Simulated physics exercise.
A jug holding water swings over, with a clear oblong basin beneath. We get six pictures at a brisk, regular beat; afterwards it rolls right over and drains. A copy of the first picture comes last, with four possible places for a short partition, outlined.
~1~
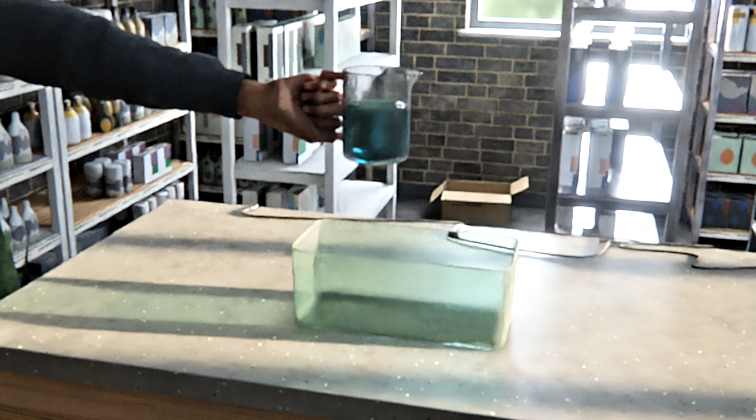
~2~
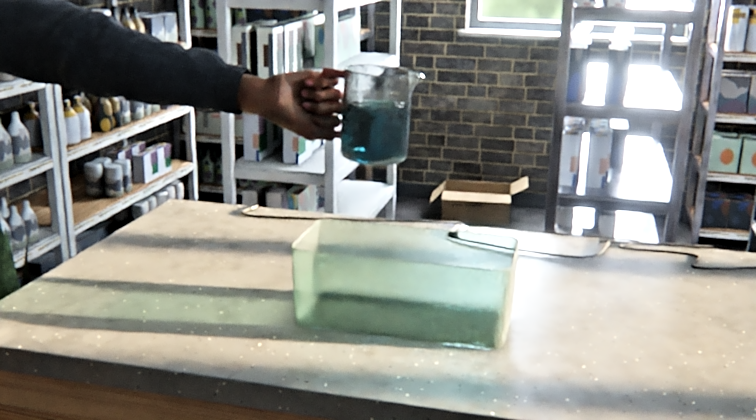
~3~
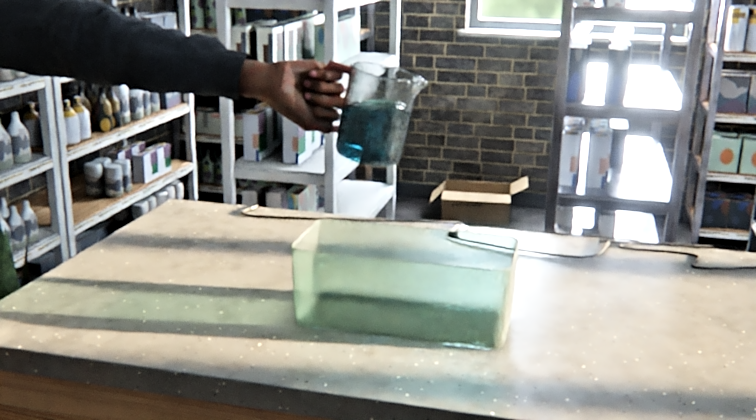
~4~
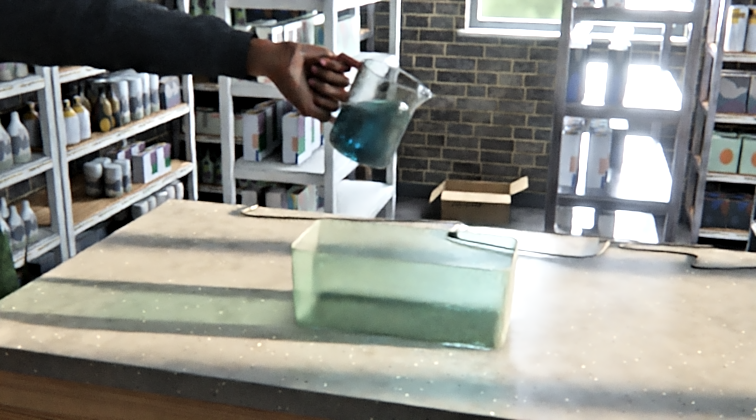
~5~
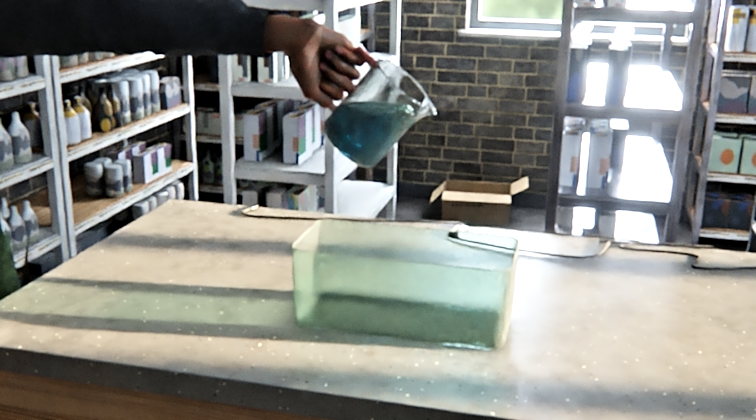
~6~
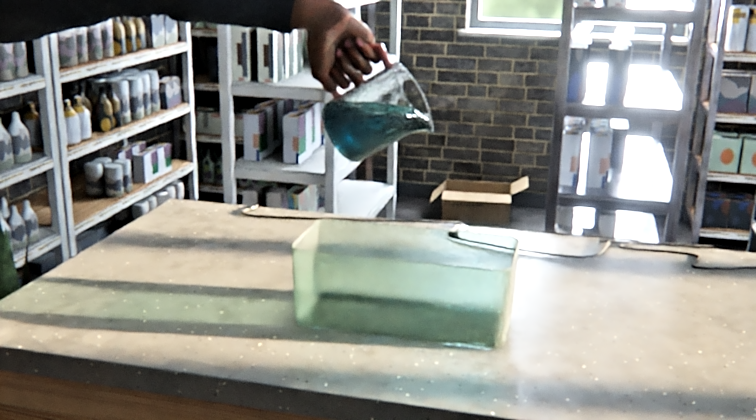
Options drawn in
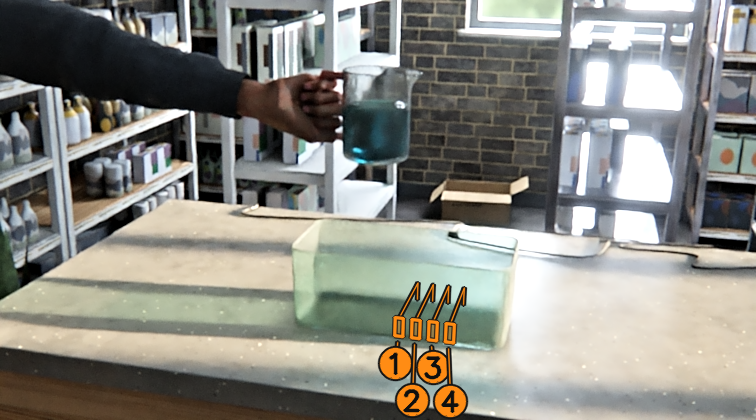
In a shelf-lined room with a brick wall, a hand gradually tilting a clear jug of blue-green water rightward above an oblong basin.
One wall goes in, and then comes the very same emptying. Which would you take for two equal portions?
Slot 4 does it best.
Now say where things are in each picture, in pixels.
Upright, lip at (420, 75); basin from (296, 322) to (505, 348); nothing has left yet, in the first frame.
Tipped about 3°, lip at (422, 77); nothing has left yet, in the second frame.
Tipped about 11°, lip at (427, 84); nothing has left yet, in the third frame.
Tipped about 24°, lip at (432, 97); nothing has left yet, in the fourth frame.
Tipped about 40°, lip at (435, 114); nothing has left yet, in the fifth frame.
Tipped about 57°, lip at (433, 131); nothing has left yet, in the sixth frame.
On the marked copy, 1 at (397, 342); 2 at (414, 344); 3 at (431, 346); 4 at (448, 348).
With 1, about 20 % ends left of the wall and 73 % right of it; 6 % is lost outside.
With 2, about 24 % ends left of the wall and 70 % right of it; 5 % is lost outside.
With 3, about 23 % ends left of the wall and 73 % right of it; 5 % is lost outside.
With 4, about 51 % ends left of the wall and 44 % right of it; 5 % is lost outside.
